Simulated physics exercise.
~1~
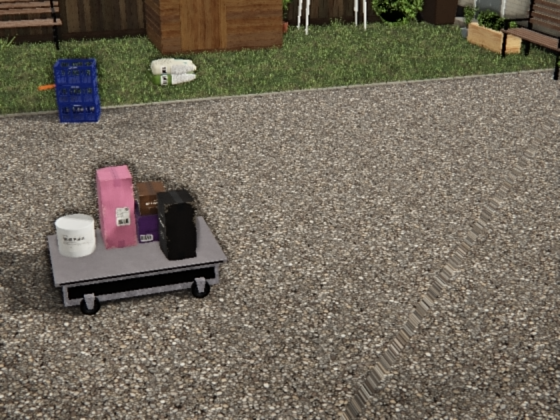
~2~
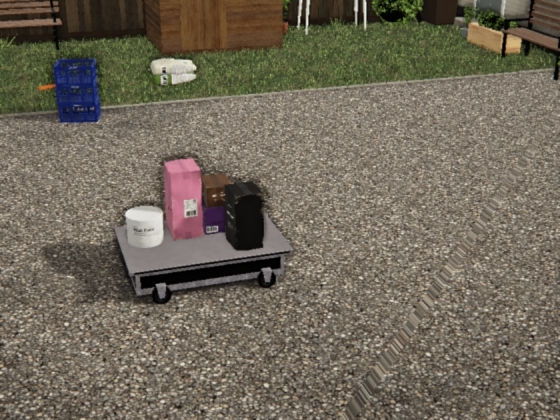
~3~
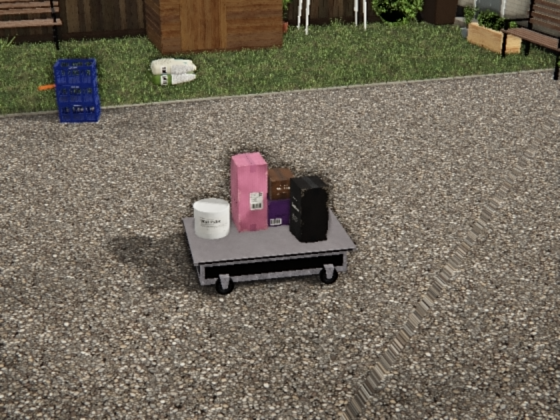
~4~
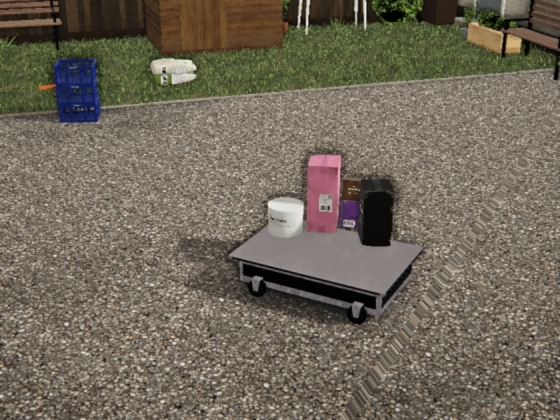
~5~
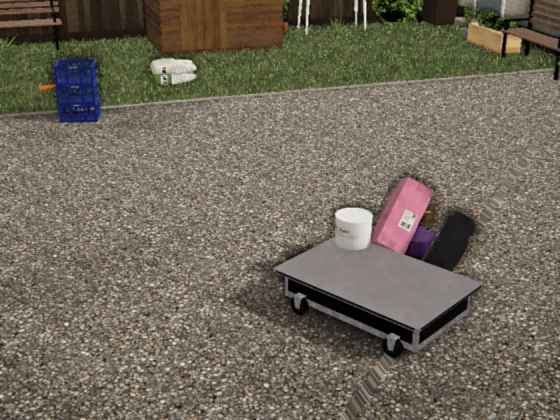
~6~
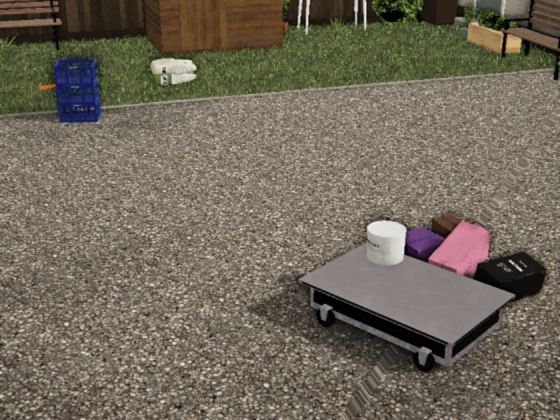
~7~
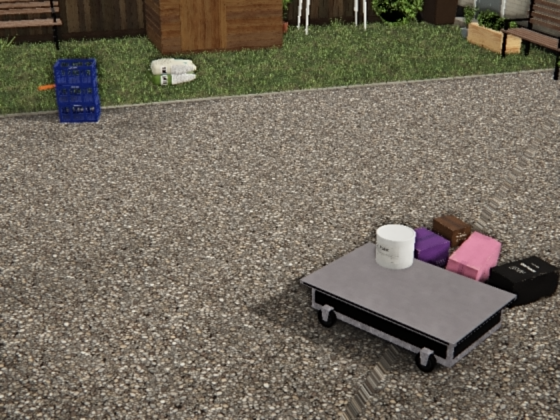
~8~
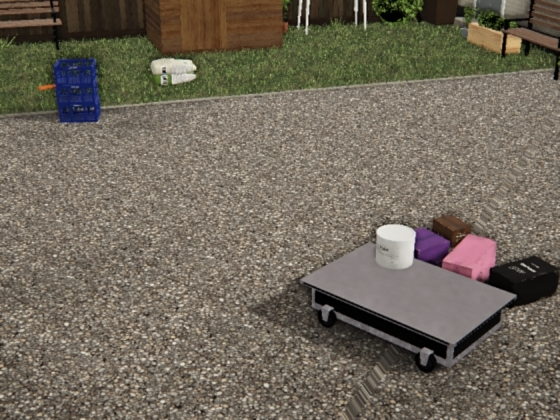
Pink, black, purple and brown boxes toppling off a flat cart curving across gravel, the white pail staying aboard as it stops.
